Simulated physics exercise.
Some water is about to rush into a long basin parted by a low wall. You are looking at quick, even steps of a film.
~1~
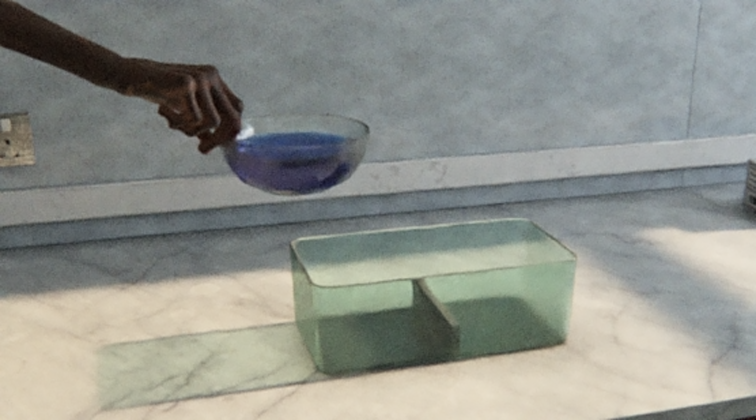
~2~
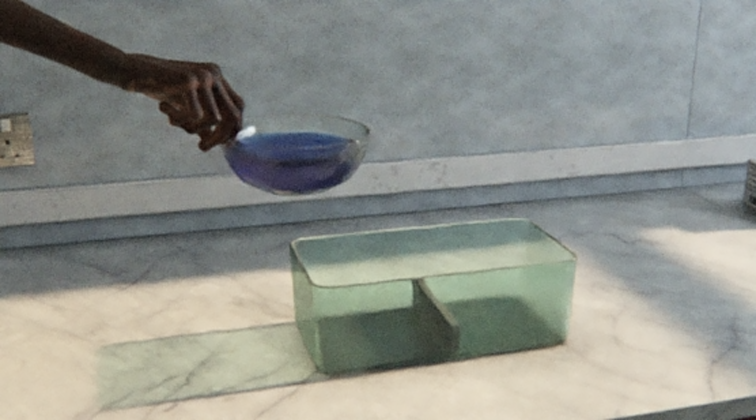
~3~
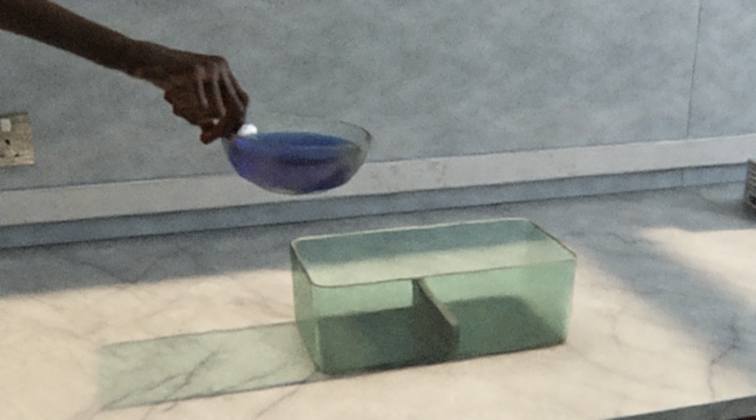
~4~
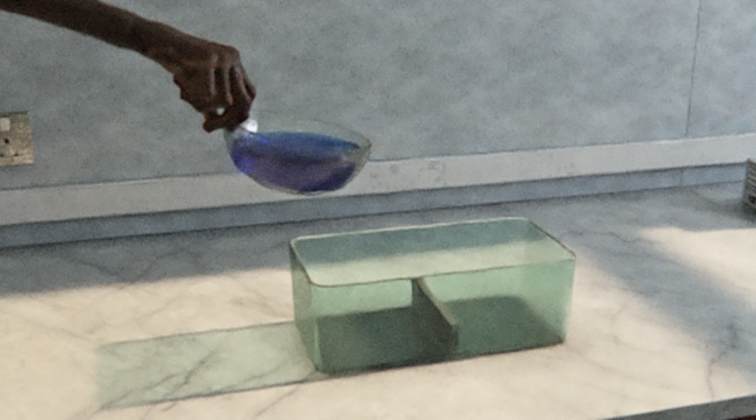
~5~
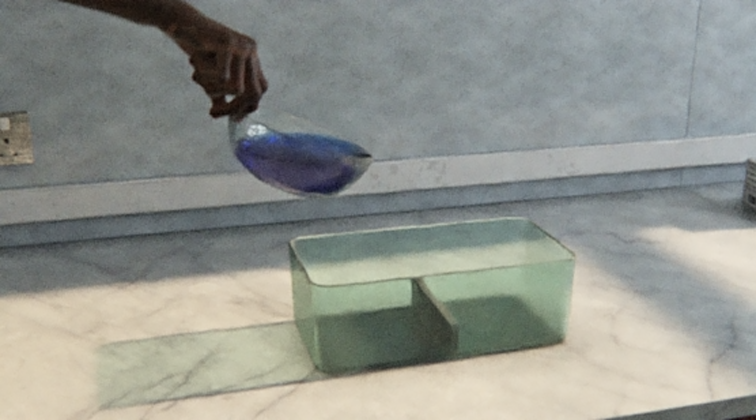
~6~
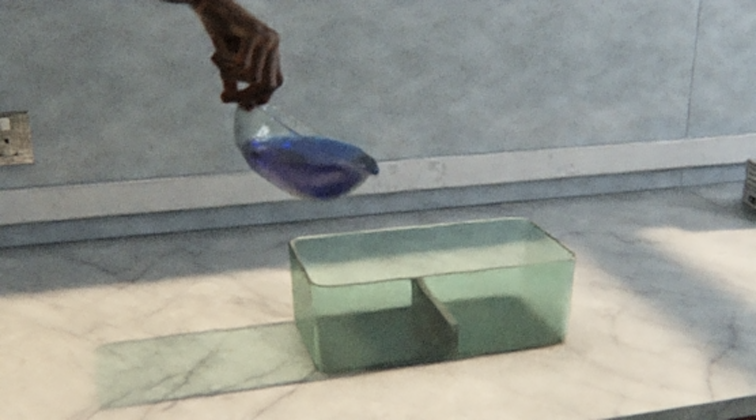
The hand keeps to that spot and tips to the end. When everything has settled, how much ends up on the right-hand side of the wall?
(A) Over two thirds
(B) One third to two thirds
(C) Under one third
The answer is C.
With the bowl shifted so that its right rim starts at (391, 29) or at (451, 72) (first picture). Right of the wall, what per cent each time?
Roughly 55 percent on the first try and 75 percent on the second.
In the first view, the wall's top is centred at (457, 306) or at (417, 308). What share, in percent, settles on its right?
About 25 per cent on the first try, and 35 per cent on the second.
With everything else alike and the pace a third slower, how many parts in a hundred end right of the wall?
It comes to about 10 per cent.
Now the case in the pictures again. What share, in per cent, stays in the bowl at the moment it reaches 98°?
Some 5 in a hundred has yet to spill out.
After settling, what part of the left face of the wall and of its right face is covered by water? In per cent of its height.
It settles around 60 on the left side and around 10 on the right side.
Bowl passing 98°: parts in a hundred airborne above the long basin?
Estimate: 20 per cent, roughly.
A moment on, the bowl is tipped on its side and 5 per cent is still to pour, 76 is left of the wall and 0 right of it.
Next, the bowl is tipped right over and 0 per cent is still to pour, 87 is left of the wall and 6 right of it.
Then the bowl is tipped right over and 0 per cent is still to pour, 87 is left of the wall and 8 right of it.
Later the bowl is tipped right over and 0 per cent is still to pour, 87 is left of the wall and 8 right of it.
In the end 87 per cent lies left of the wall, 8 right of it and 5 outside.
